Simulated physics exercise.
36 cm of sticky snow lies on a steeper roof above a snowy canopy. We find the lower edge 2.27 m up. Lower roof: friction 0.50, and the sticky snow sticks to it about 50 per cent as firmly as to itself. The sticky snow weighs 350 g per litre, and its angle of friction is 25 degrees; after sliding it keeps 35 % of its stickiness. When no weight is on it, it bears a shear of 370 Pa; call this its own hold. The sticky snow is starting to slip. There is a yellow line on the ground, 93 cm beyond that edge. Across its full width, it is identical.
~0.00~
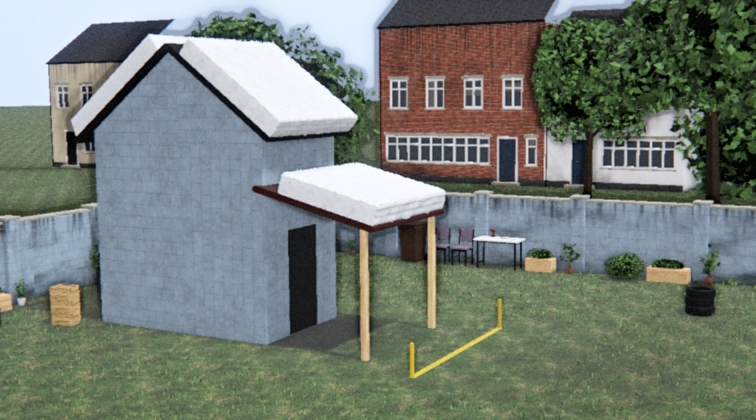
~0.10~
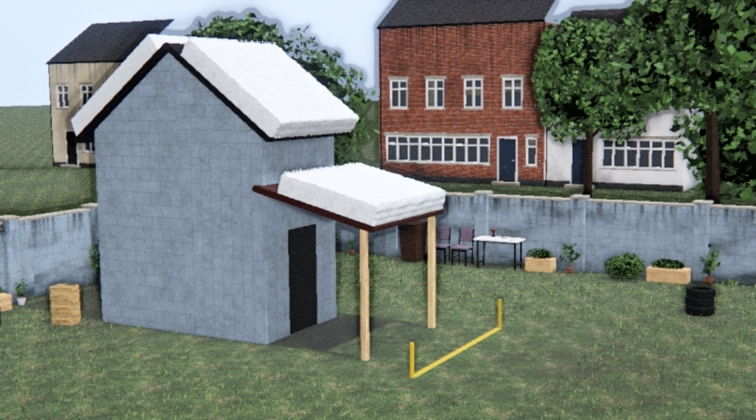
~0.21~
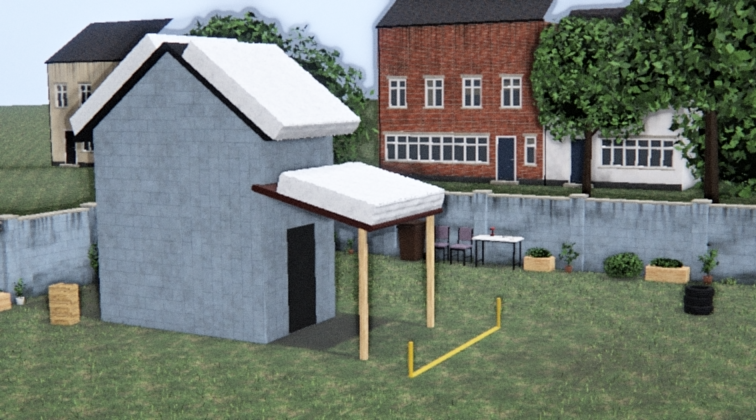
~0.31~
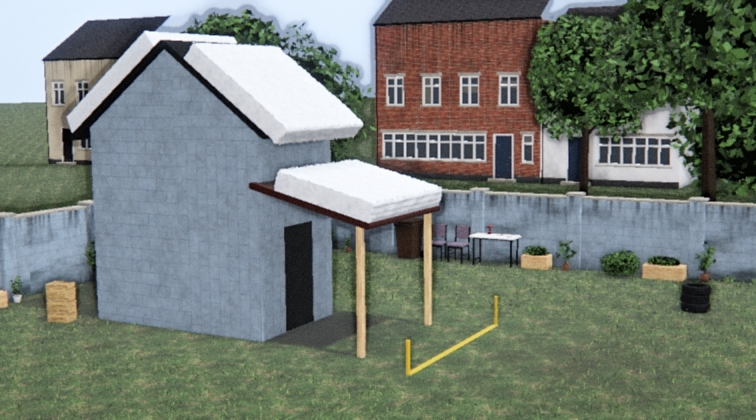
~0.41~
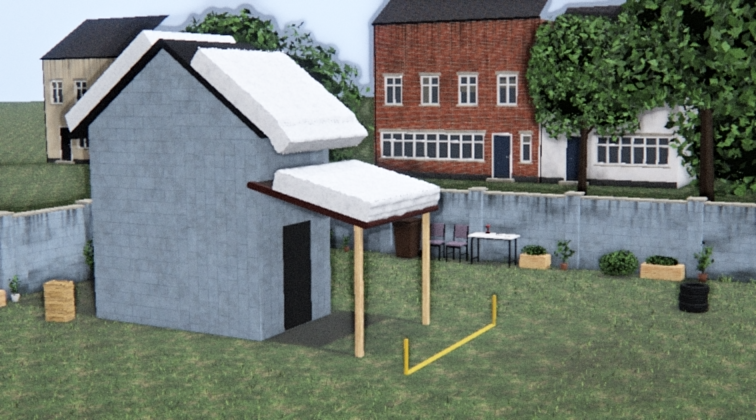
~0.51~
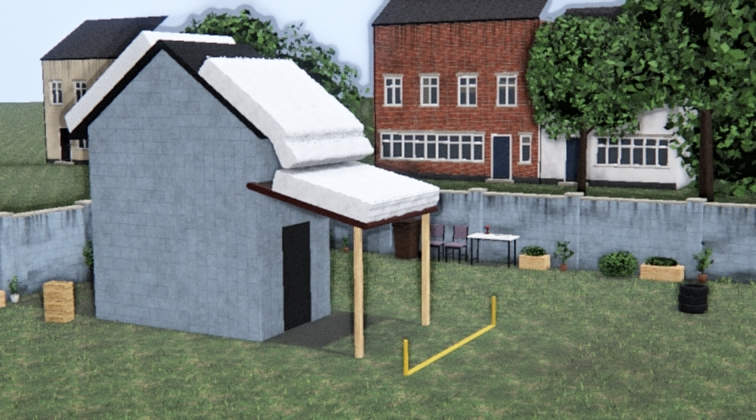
In this clip, a thick white layer on the upper roof of a grey block building slides down the right-hand slope toward the lower porch roof, baring a dark strip near the ridge as its lower part bends and cracks.
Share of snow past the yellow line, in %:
43 %.
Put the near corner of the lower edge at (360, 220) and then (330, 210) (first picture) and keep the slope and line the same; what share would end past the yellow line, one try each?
Try 1: 45 %; try 2: 45 %.
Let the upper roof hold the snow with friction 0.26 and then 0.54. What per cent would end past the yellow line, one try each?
35 %, then 18 %.
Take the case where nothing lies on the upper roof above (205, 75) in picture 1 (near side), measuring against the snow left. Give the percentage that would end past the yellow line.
Then around 30 percent.
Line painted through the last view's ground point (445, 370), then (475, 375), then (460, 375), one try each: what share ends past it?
I'd guess near 35 %, then near 25 %, and near 30 % on the last try.
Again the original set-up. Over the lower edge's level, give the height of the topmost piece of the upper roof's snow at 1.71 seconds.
Height above lower edge: Approx. 0.8 m.
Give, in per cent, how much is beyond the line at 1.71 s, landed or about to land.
25 %.
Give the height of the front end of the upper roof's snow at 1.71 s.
0.8 m, roughly.
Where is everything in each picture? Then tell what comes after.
Foremost bit of the sticky snow at (271, 131), in the first picture.
Foremost bit of the sticky snow at (272, 132), its middle shifted 3.1 cm, 1 % of it past the upper edge, in one piece, in the second picture.
Foremost bit of the sticky snow at (274, 120), its middle shifted 12 cm, 5 % of it past the upper edge, in one piece, in the third picture.
Foremost bit of the sticky snow at (277, 119), its middle shifted 26 cm, 11 % of it past the upper edge, in one piece, in the fourth picture.
Foremost bit of the sticky snow at (283, 136), its middle shifted 45 cm, 19 % of it past the upper edge, cracking, in the fifth picture.
Foremost bit of the sticky snow at (291, 152), its middle shifted 70 cm, 30 % of it past the upper edge, cracking, in the sixth picture.
After 1.06 s, none is below the lower edge and 0 % is past the line.
After 1.71 s, 39 % is below the lower edge and 24 % is past the line.
After 2.35 s, 57 % is below the lower edge and 42 % is past the line.
After 3.00 s, 58 % is below the lower edge and 43 % is past the line.
After 3.30 s, 58 % is below the lower edge and 43 % is past the line.
